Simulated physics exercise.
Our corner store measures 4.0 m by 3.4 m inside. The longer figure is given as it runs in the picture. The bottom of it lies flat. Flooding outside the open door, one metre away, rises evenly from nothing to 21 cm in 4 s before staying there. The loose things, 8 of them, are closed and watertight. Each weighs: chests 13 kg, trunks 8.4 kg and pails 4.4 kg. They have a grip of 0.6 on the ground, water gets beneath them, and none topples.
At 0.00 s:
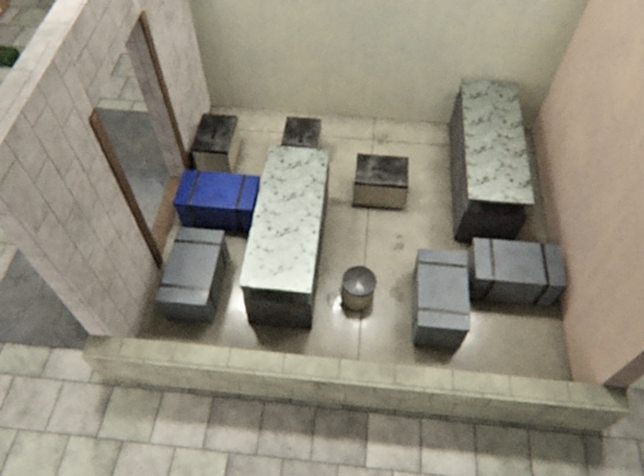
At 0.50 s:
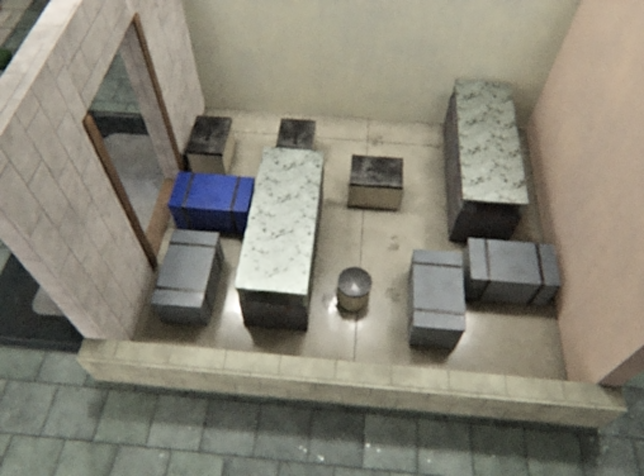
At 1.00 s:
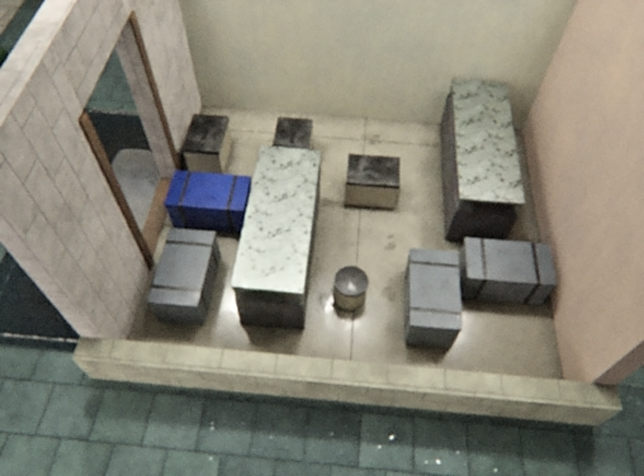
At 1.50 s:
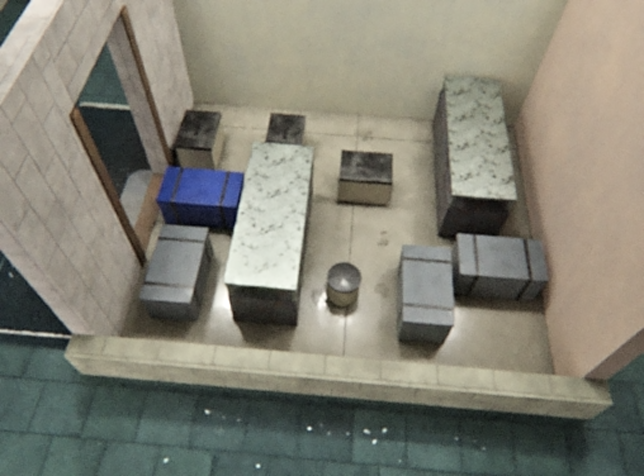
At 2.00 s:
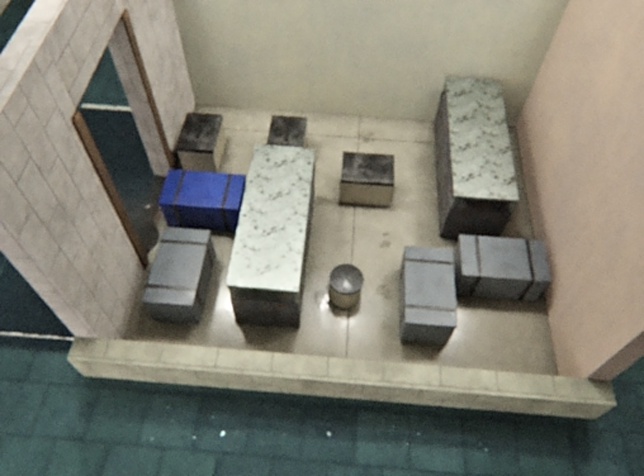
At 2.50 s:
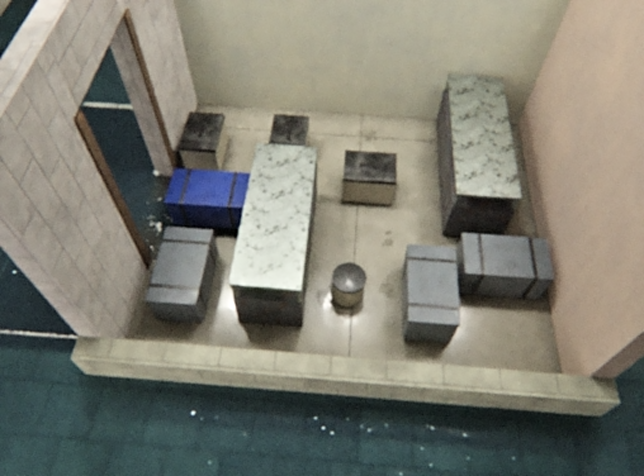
Water spreads over the pale paving outside a small open-topped room, turning it grey-green and then deep teal as white specks appear on the surface. It darkens the open doorway on the left, reaching beside the blue trunk, while the trunks and other things inside barely move.
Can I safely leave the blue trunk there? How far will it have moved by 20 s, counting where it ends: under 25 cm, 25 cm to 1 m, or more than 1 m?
More than 1 m.
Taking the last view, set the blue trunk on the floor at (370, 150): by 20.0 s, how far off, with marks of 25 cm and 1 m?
Looks like it is swept a long way.
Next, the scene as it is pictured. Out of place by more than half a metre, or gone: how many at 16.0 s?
The answer is 5.
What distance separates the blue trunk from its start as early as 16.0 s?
It has shifted about 250 cm.
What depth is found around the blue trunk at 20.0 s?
About 18 cm.
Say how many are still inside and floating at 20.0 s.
I count 8.
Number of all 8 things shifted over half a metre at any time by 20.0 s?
That comes to 6.
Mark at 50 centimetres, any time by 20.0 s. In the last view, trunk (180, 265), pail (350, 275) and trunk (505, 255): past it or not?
Note - in order: Smaller; farther; smaller.
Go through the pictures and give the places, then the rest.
In the first picture, the blue trunk at (217, 189) rests on the ground; water covers 0.0 m2; 0 of 8 have shifted.
In the second picture, the blue trunk at (212, 191), on the bottom; water covers 0.0 m2; 0 of 8 have shifted.
In the third picture, the blue trunk at (208, 190), on the bottom; water covers 0.0 m2; 0 of 8 have shifted.
In the fourth picture, the blue trunk at (201, 186) rests on the ground; water covers 0.0 m2; 0 of 8 have shifted.
In the fifth picture, the blue trunk at (203, 189), on the bottom; water covers 0.0 m2; 0 of 8 have shifted.
In the sixth picture, the blue trunk at (209, 188), on the bottom, 4 cm from its start; 0.4 m2 under water; 0 of 8 have shifted.
After 4.0 s the blue trunk is near (215, 180), 0.1 m from its start, afloat; 1 afloat.
After 9.0 s the blue trunk is near (360, 119), 1.8 m from its start, afloat; 5 afloat.
After 16.0 s the blue trunk is near (435, 287), 2.5 m from its start, afloat; 8 afloat.
After 20.0 s the blue trunk is near (435, 285), 2.5 m from its start, afloat; 8 afloat.
